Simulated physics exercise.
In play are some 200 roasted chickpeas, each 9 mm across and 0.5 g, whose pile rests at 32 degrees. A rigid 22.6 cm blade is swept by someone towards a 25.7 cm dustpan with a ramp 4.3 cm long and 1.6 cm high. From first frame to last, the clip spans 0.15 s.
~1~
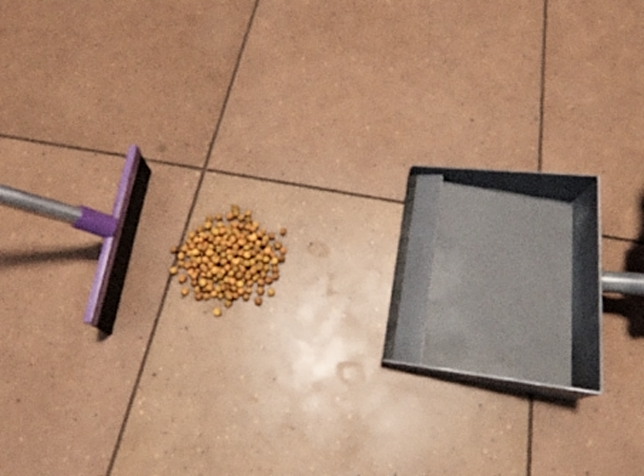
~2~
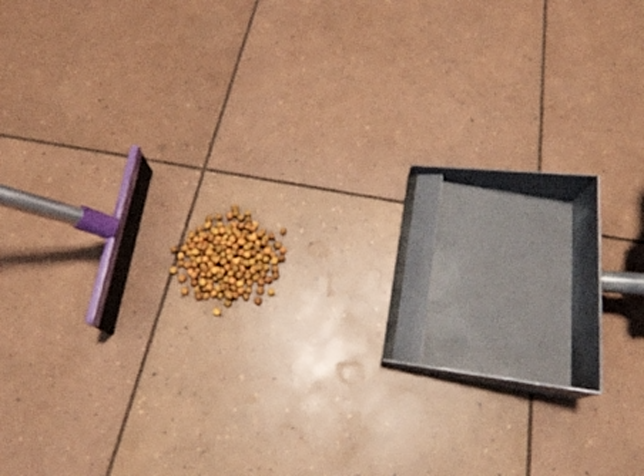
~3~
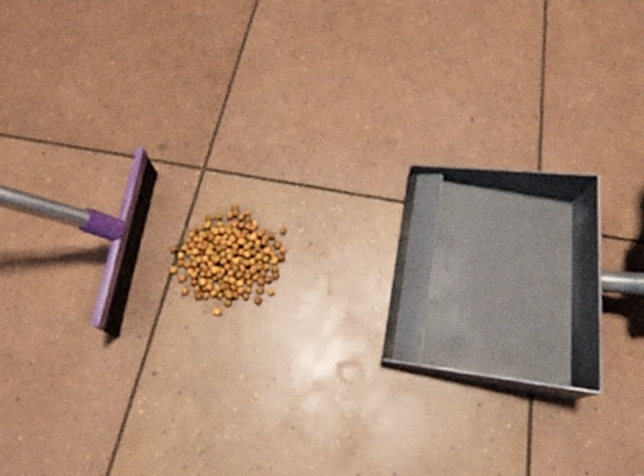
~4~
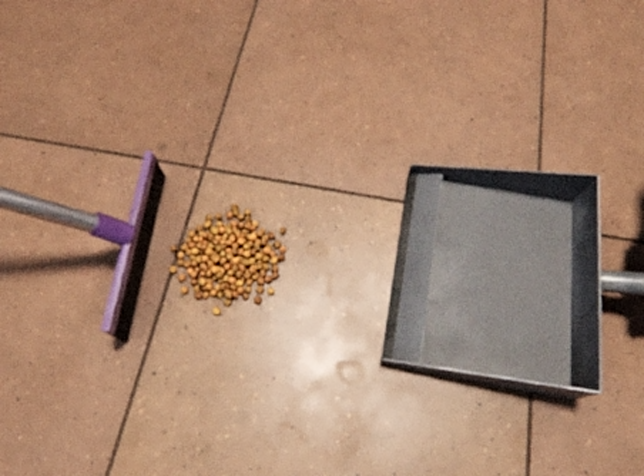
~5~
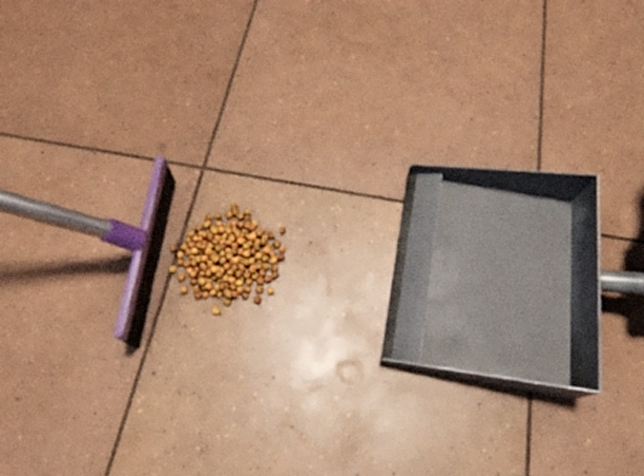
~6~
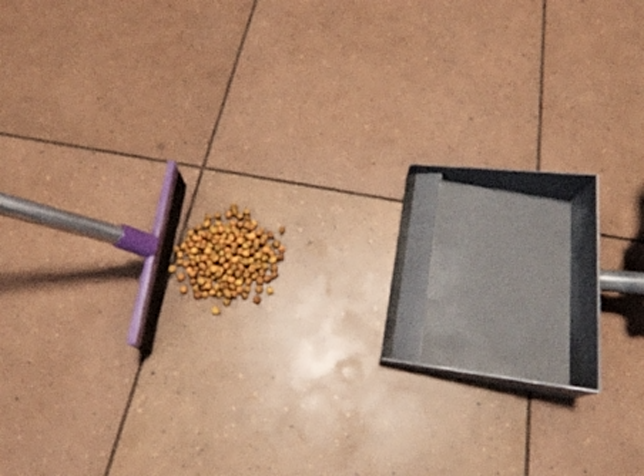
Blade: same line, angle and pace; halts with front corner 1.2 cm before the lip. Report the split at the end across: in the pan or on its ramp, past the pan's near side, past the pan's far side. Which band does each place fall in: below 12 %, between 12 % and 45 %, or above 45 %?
Pan: You'll see a middling helping of it there; near side: You'll see a middling helping of it there; far side: You'll see just a dash of it there.
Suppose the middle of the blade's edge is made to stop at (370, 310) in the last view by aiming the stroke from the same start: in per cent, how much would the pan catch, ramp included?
Roughly 35 %.
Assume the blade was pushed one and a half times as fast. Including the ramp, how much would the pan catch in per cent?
About 25 per cent.
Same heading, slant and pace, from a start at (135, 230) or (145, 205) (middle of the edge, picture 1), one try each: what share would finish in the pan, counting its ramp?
Roughly 25 % and 35 %.
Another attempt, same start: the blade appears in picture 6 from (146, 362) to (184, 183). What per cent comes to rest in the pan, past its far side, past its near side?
Final per cent - pan 10, far 0, near 25.
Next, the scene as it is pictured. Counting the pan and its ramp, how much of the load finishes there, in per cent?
Estimated share: 20 per cent.
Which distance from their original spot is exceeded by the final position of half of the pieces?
I'd say close to 22 cm.
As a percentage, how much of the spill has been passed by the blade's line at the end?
Close to 20 percent.
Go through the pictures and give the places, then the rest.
In the first frame, blade from (92, 321) to (136, 153), moved 0.0 cm, 0 of the pieces shifted so far; middle of the pieces at (228, 259); pan at (499, 281).
In the second frame, blade from (94, 322) to (137, 153), moved 0.3 cm, 0 of the pieces shifted so far; middle of the pieces at (228, 259).
In the third frame, blade from (100, 324) to (143, 155), moved 1.0 cm, 0 of the pieces shifted so far; middle of the pieces at (228, 259).
In the fourth frame, blade from (110, 329) to (151, 159), moved 2.4 cm, 0 of the pieces shifted so far; middle of the pieces at (228, 258).
In the fifth frame, blade from (122, 336) to (162, 164), moved 4.1 cm, 0 of the pieces shifted so far; middle of the pieces at (227, 258).
In the sixth frame, blade from (135, 343) to (174, 169), moved 5.9 cm, 1 of the pieces shifted so far; middle of the pieces at (227, 258); pan at (498, 279).
Then, 0.23 s after the last picture, middle of the blade 15 cm from the lip; 0 % over the lip, far side 0 %, near side 5 %.
Then, 0.38 s after the last picture, middle of the blade 7 cm from the lip; 0 % over the lip, far side 0 %, near side 10 %.
Then, 0.66 s after the last picture, middle of the blade 2 cm from the lip; 20 % over the lip, far side 0 %, near side 15 %.
In the end, pan 20 %, near side 15 %, far side 0 %, in front of the lip or behind the blade 65 %.
